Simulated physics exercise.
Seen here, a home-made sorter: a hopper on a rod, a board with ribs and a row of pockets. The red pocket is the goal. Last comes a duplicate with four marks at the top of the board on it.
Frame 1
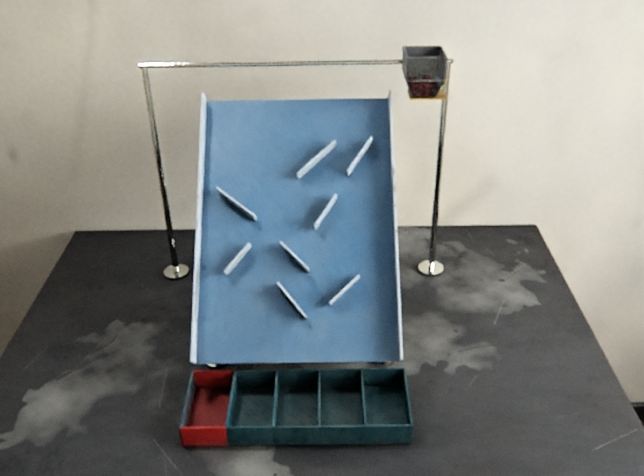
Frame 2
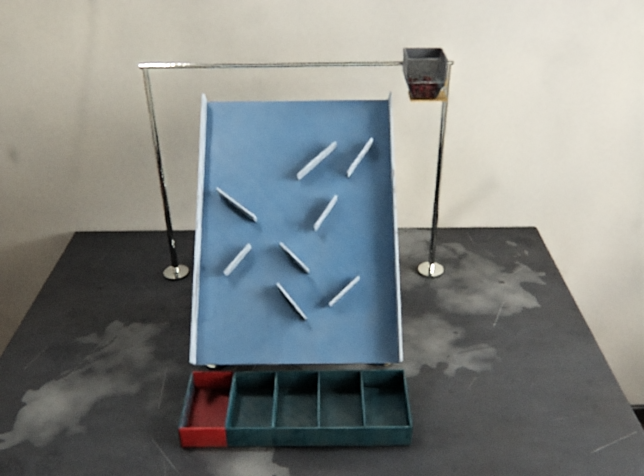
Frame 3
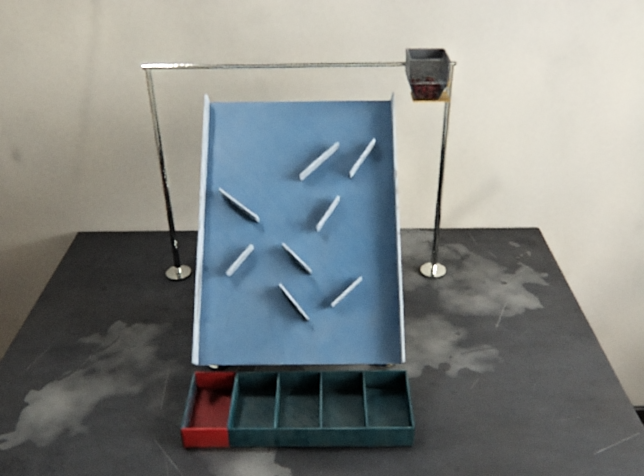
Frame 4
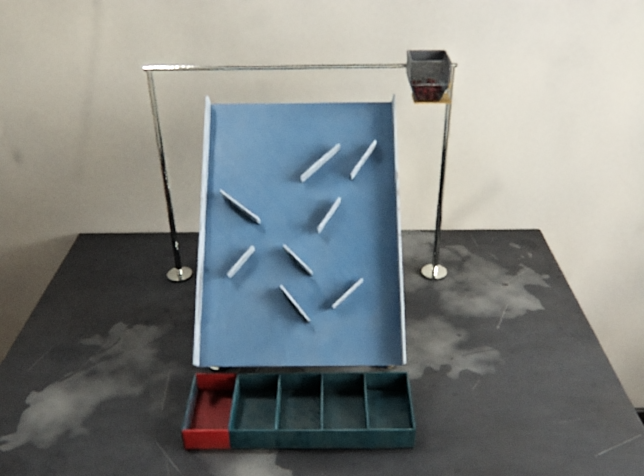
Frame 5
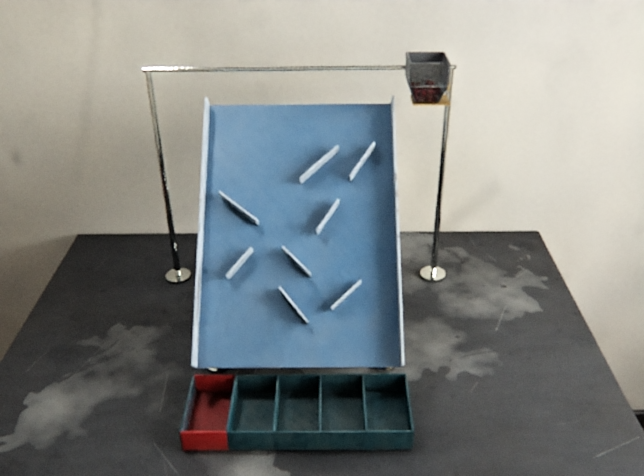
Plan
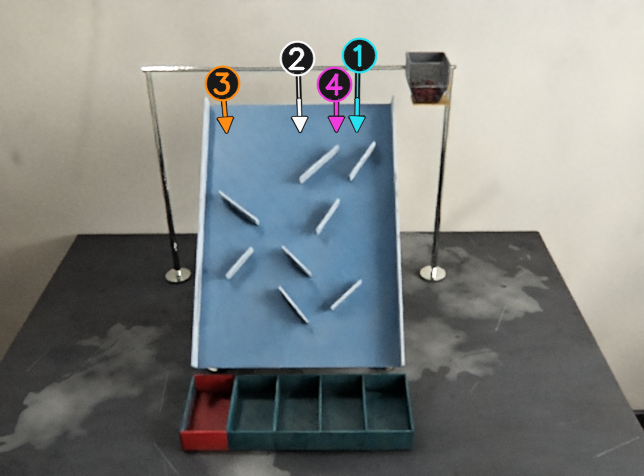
A tilted blue board with ribs stands behind a row of pockets, and nothing moves noticeably.
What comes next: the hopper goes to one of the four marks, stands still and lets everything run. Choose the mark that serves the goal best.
The best mark is 3.
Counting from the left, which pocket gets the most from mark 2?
The second.
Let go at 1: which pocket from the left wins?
The third from the left.
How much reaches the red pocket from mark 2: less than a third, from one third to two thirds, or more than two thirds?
Mark 2 gives less than a third.
On the marked copy, mark 1 meets the board at (356, 126); mark 2 meets the board at (299, 126); mark 3 meets the board at (226, 127); mark 4 meets the board at (336, 126).
If 1 is chosen, none in the red pocket, most in other pockets, a small part held on the board.
If 2 is chosen, a small part in the red pocket, most in other pockets, a small part held on the board, a stray few outside the box.
If 3 is chosen, about a third in the red pocket, about half in other pockets, a small part held on the board.
If 4 is chosen, a small part in the red pocket, most in other pockets, a small part held on the board.
